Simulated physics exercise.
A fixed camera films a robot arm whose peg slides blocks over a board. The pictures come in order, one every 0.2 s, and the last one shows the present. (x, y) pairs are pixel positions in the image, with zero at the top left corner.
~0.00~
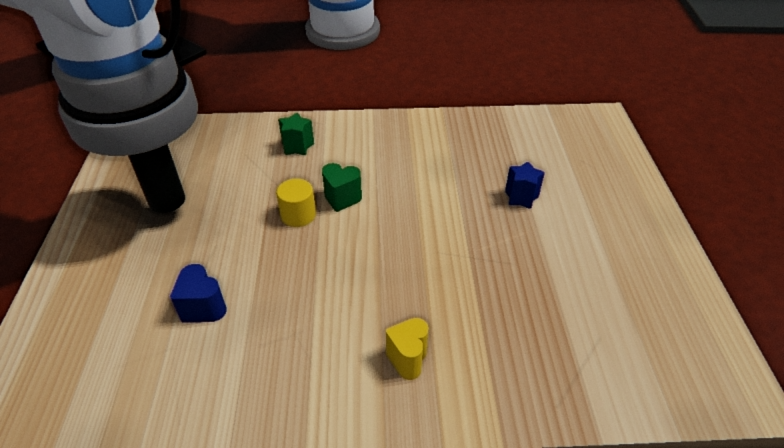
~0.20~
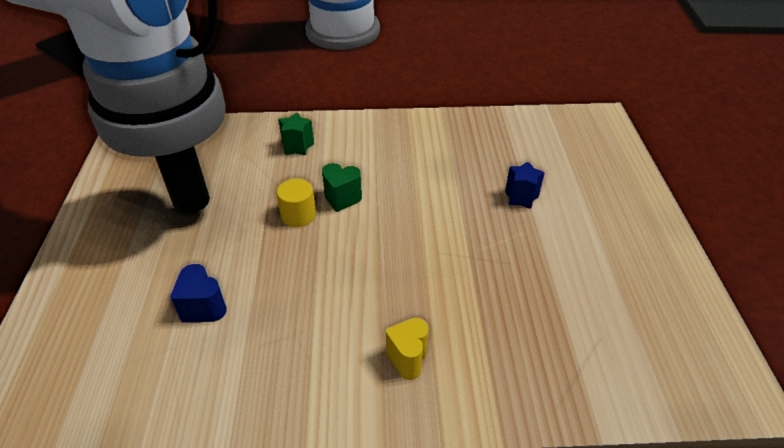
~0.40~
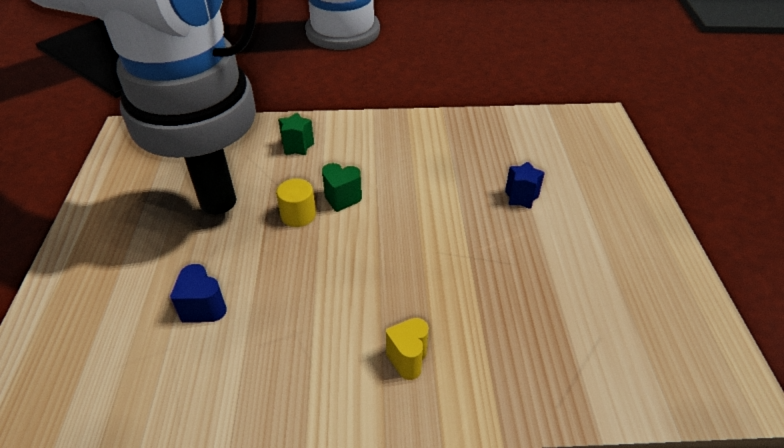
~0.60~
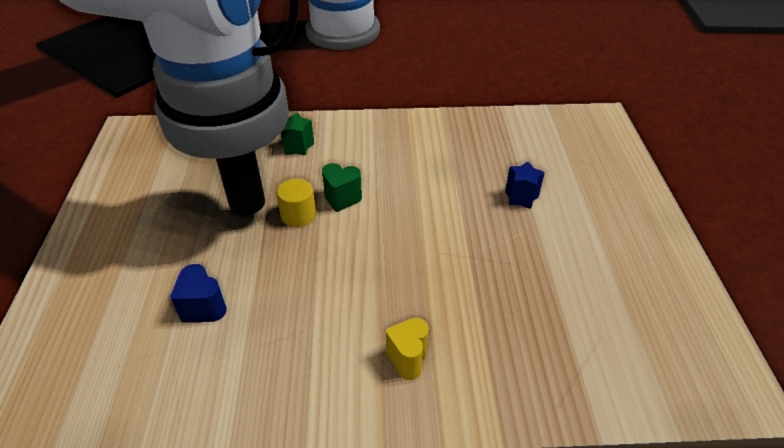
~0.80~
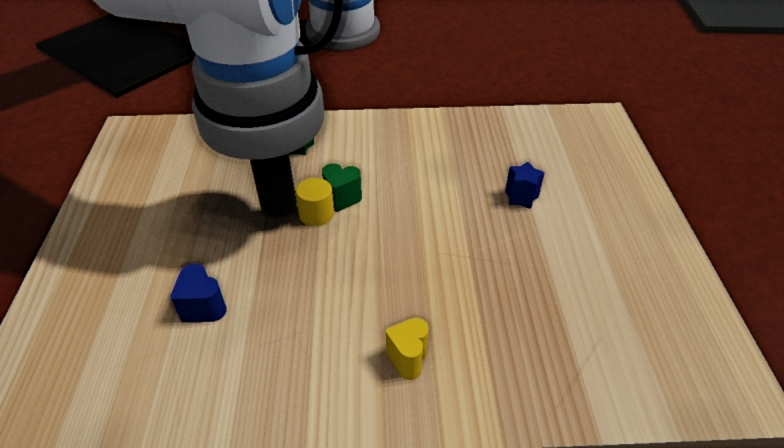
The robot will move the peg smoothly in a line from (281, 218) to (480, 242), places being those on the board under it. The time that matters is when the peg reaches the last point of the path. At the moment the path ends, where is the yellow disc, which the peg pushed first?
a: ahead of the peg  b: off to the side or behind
Option b.
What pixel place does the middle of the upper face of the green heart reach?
Its top centre lands on (361, 166).
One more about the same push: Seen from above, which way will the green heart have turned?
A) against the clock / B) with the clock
(A)
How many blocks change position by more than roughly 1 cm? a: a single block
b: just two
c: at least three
b (just two)
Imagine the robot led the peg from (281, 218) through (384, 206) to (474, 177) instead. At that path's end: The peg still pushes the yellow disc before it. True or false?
The statement is incorrect.
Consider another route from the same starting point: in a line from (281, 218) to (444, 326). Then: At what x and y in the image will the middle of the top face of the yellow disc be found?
The middle of its top is at (339, 196).
The first path, step by step. One third of the way, peg at (346, 213); yellow disc at (375, 186); green heart at (361, 166), turned 65° anticlockwise.
Two thirds of the way, peg at (413, 221); yellow disc at (398, 182); green heart at (361, 166), turned 70° anticlockwise.
At the end, peg at (482, 228); yellow disc at (398, 182); green heart at (361, 166), turned 70° anticlockwise; blue star in place.
